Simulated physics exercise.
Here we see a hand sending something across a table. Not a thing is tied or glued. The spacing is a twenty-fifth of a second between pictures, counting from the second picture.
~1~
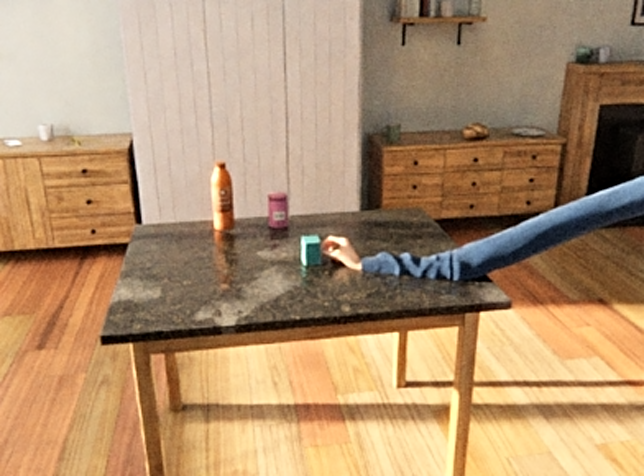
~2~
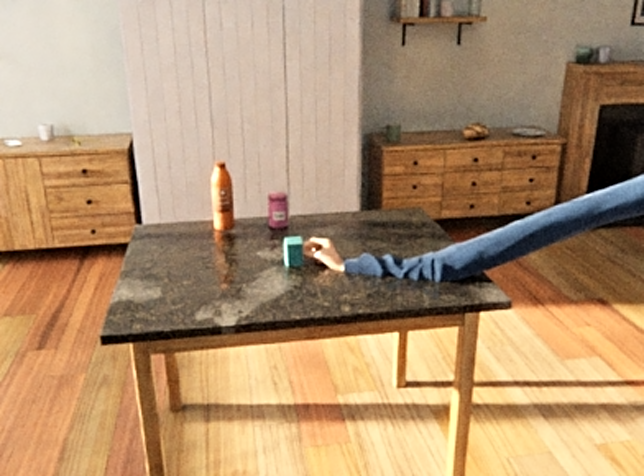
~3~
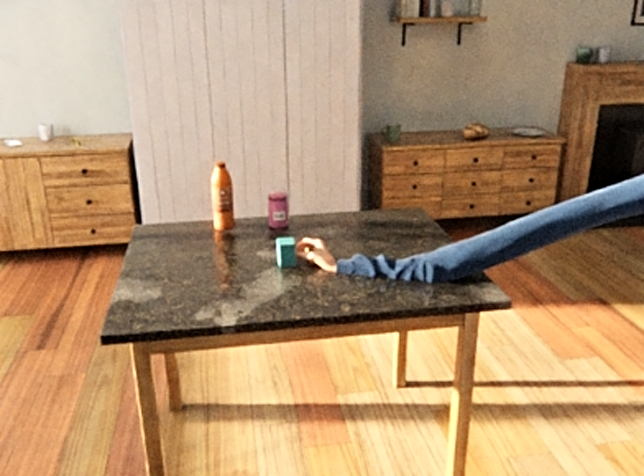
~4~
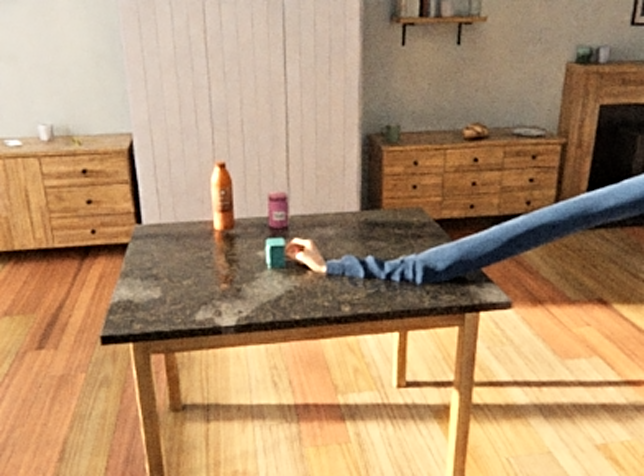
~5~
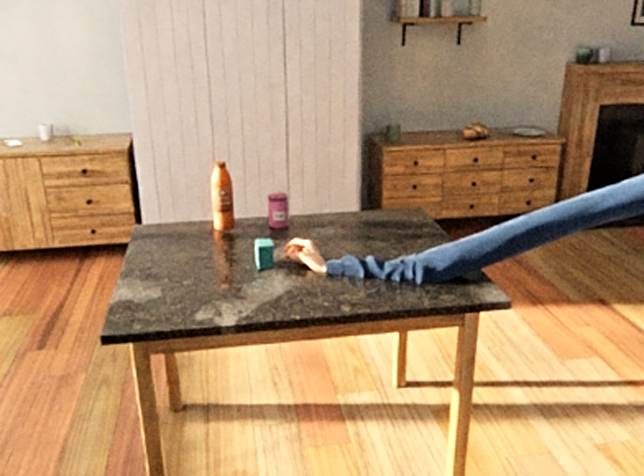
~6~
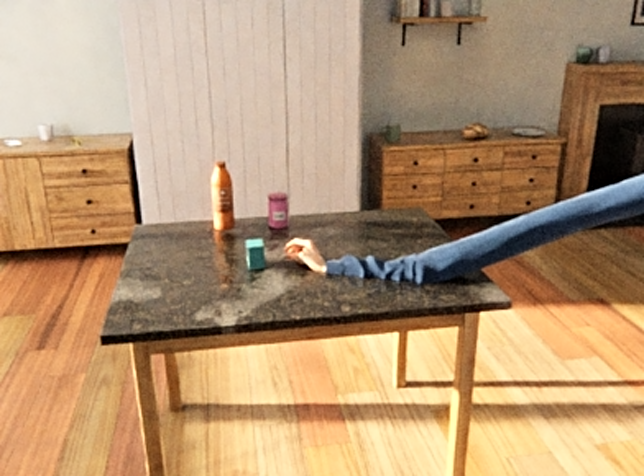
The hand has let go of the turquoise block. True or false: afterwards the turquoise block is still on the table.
True.
Then, 0.10 s past the last view, turquoise block displaced well along near (241, 255).
Then, 0.40 s past the last view, turquoise block displaced well along near (237, 256).
Finally, moved from the start, turquoise block. Final places as the last picture's camera would see them, turquoise block near (237, 256).
